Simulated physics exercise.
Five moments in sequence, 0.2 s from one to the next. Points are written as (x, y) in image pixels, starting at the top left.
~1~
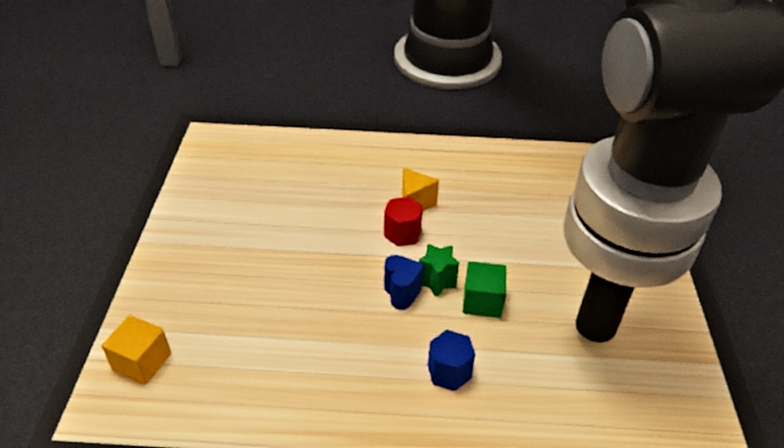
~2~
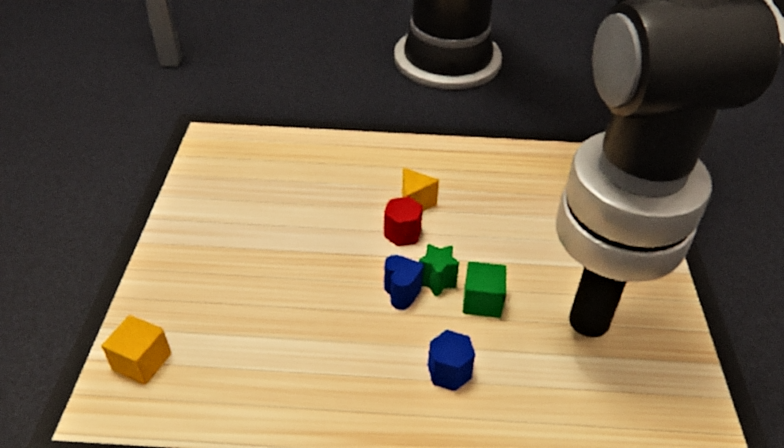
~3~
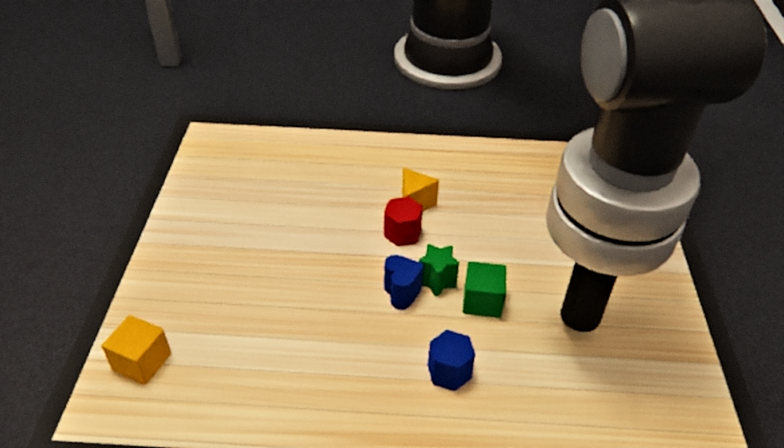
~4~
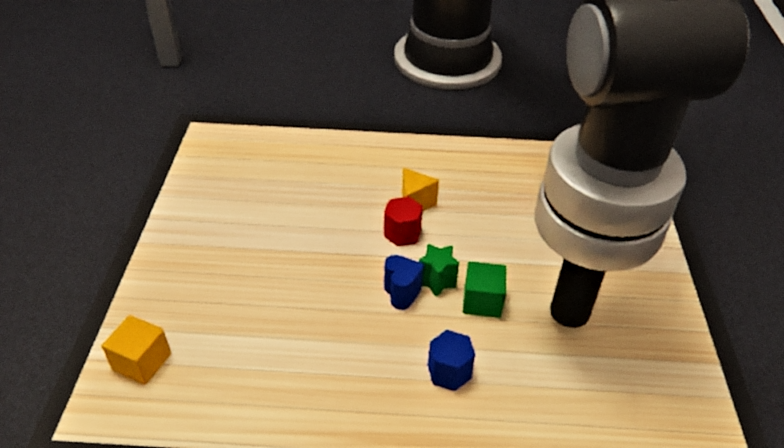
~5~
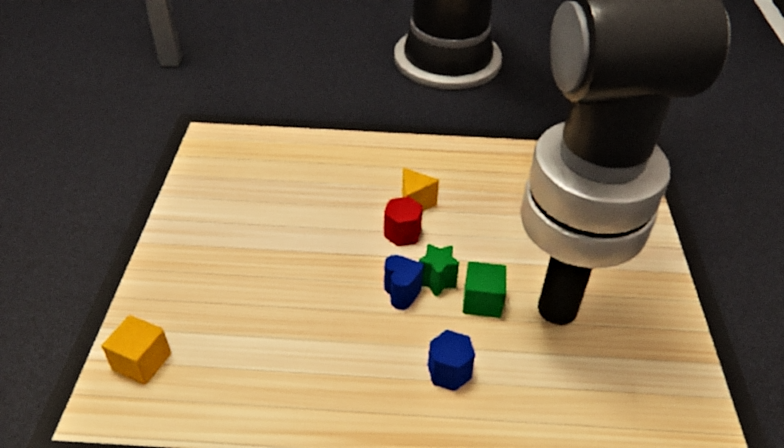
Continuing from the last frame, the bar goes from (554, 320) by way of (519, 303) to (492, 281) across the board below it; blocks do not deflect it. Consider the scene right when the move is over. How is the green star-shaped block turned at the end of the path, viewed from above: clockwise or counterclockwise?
The twist is clockwise.
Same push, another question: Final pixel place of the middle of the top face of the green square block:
I predict (465, 271).
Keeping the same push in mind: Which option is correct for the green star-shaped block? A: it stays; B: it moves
The correct letter is B.
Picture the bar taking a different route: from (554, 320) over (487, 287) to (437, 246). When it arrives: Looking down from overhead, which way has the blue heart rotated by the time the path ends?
Bird's-eye view: Counterclockwise.
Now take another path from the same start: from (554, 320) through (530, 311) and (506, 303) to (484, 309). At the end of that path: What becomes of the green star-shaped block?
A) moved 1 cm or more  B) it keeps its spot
A
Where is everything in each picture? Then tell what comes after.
The first frame shows tip of the bar (596, 326), middles of tops, blue heart (403, 269), green star-shaped block (440, 257), green square block (487, 277).
The second frame shows bar (589, 322), nothing pushed.
The third frame shows bar (580, 317), nothing pushed.
The fourth frame shows bar (570, 312), nothing pushed.
The fifth frame shows bar (557, 310), blue heart (403, 269), green star-shaped block (440, 257), green square block (487, 277).
The first path, step by step. Halfway along, bar (521, 292); green square block (484, 276).
At the end, bar (494, 270); blue heart (395, 268), turned 15° anticlockwise; green star-shaped block (427, 257), turned 40° clockwise; green square block (465, 271), turned 35° anticlockwise.
